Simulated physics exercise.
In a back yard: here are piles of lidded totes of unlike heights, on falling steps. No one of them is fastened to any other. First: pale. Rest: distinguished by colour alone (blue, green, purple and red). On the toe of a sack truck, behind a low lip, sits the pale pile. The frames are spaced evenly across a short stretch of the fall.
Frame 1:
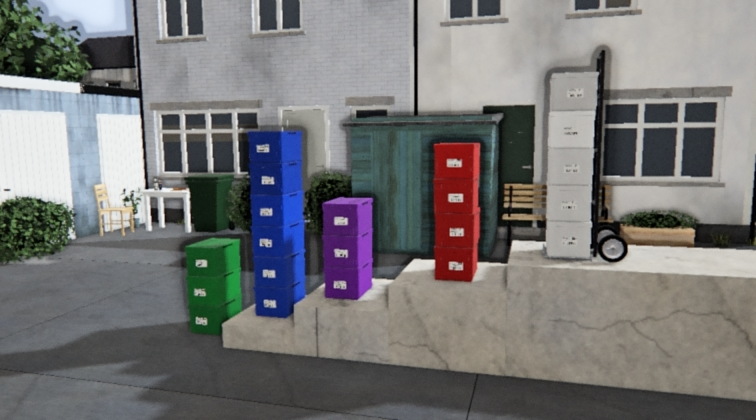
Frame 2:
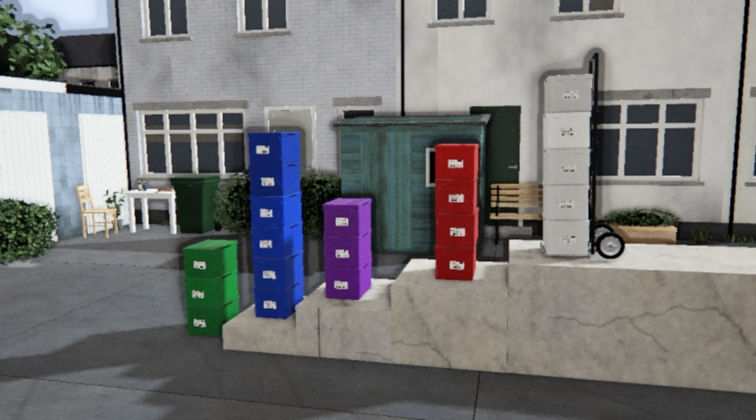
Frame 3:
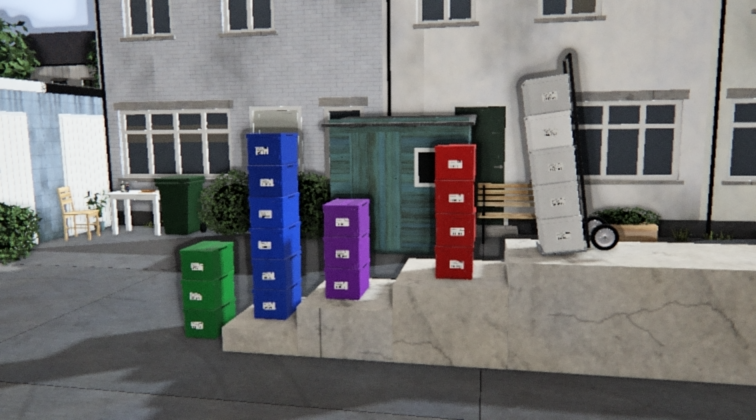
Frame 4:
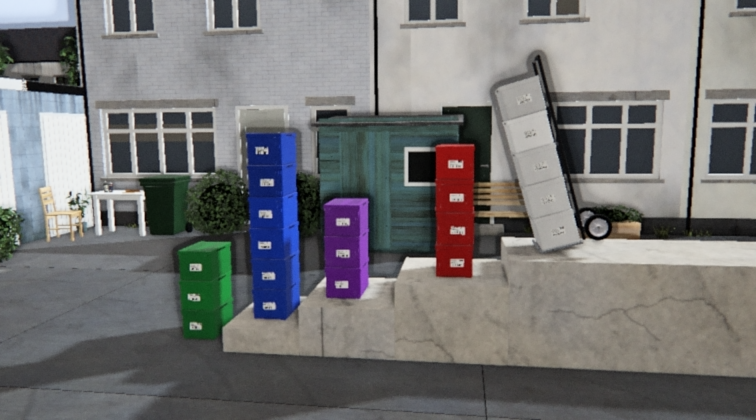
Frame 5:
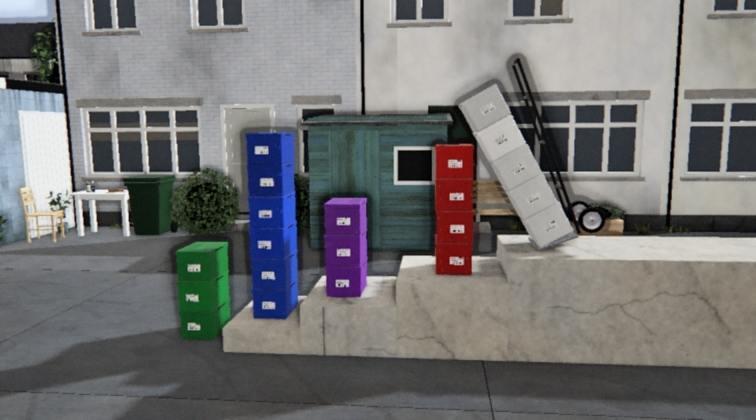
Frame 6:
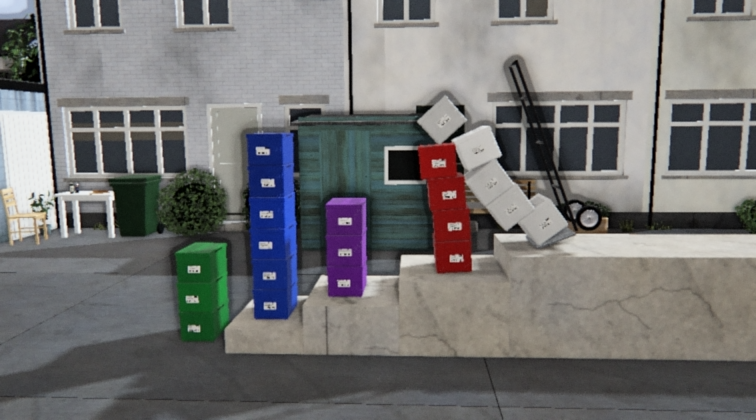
The pale stack of boxes on the hand truck tilted left with it, leaned away from its frame, then bent apart against the red stack, whose upper boxes shifted left above the lower steps.
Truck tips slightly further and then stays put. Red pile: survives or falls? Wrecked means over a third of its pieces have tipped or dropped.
Falls.
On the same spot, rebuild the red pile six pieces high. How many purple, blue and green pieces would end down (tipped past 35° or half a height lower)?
Pieces down at the end - purple: 2, blue: 5, green: 2.
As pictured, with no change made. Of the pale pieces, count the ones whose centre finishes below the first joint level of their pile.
Total: 5.
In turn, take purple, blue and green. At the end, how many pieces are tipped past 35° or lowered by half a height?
Result per colour: Purple = 2, blue = 6, green = 3.
Shortly afterwards, 5 of the pale pile down; none of the 4 red totes down (0 of 16 in all colours); top red tote tilted clearly.
Next, 5 of the pale pile down; 4 of the 4 red totes down (4 of 16 in all colours); top red tote tilted a little, some two heights lower; top purple tote tilted a little.
Some moments later, 5 of the pale pile down; 4 of the 4 red totes down (11 of 16 in all colours); top red tote tilted steeply, some three heights lower; top purple tote tilted well over, about its own height lower.
Afterwards, 5 of the pale pile down; 4 of the 4 red totes down (15 of 16 in all colours); top red tote tilted steeply, some three heights lower; top blue tote upside down.
In the end, 5 of the pale pile down; 4 of the 4 red totes down (15 of 16 in all colours); top red tote tilted steeply, some three heights lower; top blue tote upside down. From the last view, middles, top red tote near (306, 244).
